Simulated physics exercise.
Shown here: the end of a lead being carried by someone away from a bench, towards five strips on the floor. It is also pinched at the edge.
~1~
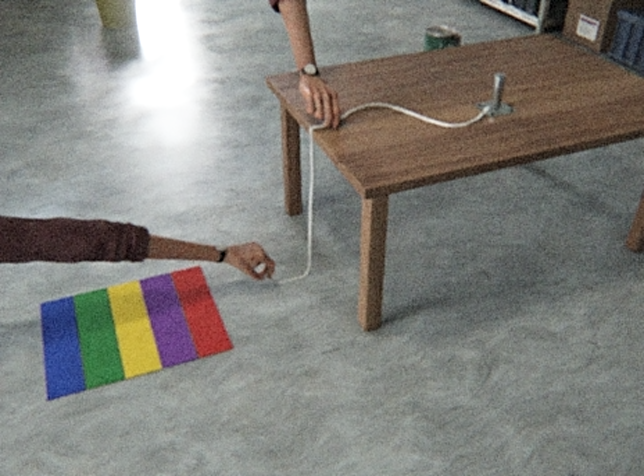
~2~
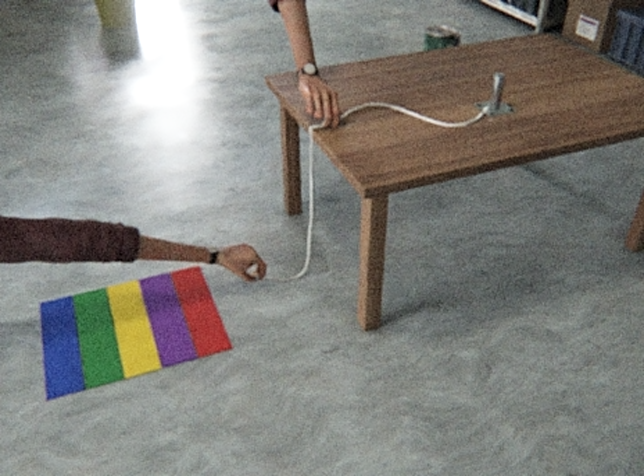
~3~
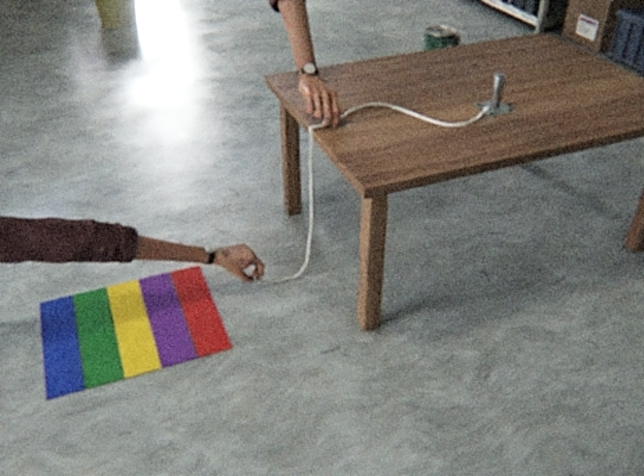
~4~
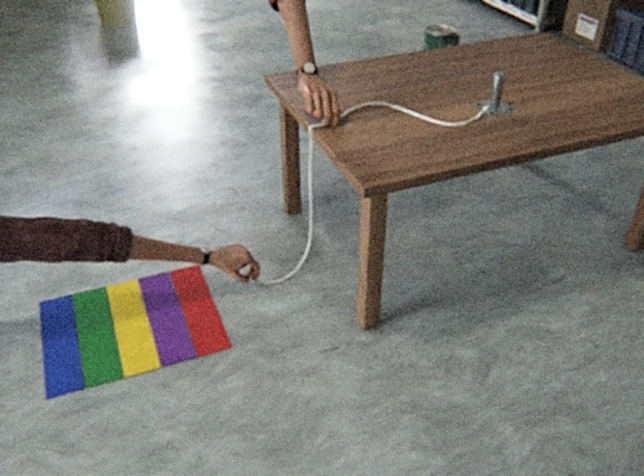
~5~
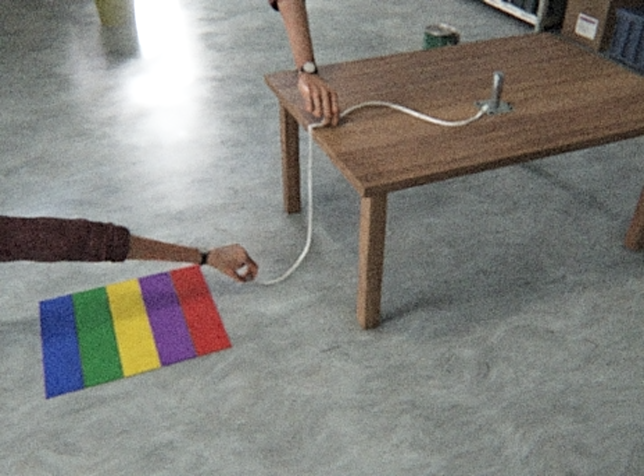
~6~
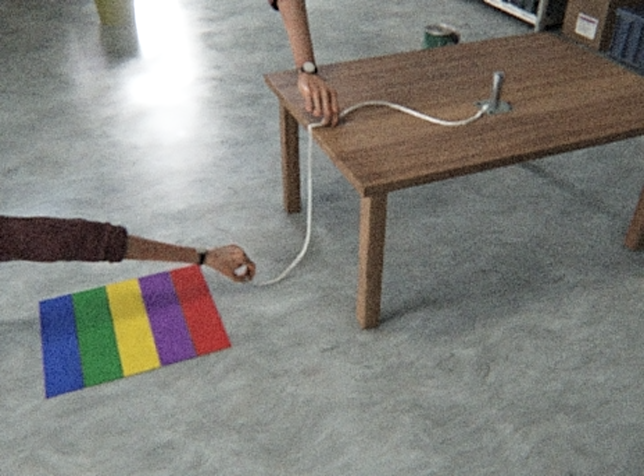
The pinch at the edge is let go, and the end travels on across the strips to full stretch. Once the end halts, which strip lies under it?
The green strip lies under it.
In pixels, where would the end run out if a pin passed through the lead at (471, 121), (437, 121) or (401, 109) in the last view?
For the three tries you'd see (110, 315), (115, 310) and (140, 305).
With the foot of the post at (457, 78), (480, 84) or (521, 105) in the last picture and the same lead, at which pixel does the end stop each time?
About (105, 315), then (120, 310), then (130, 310).
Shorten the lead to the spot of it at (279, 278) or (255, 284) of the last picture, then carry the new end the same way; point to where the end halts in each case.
In order, roughly (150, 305) and (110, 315).
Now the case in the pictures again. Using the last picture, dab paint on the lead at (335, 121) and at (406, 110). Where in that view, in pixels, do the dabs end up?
(289, 149), then (380, 120).
Soon after, end near (160, 301); over purple.
Then, end near (119, 311); over yellow.
At full stretch, end near (95, 317); over green. The green one.
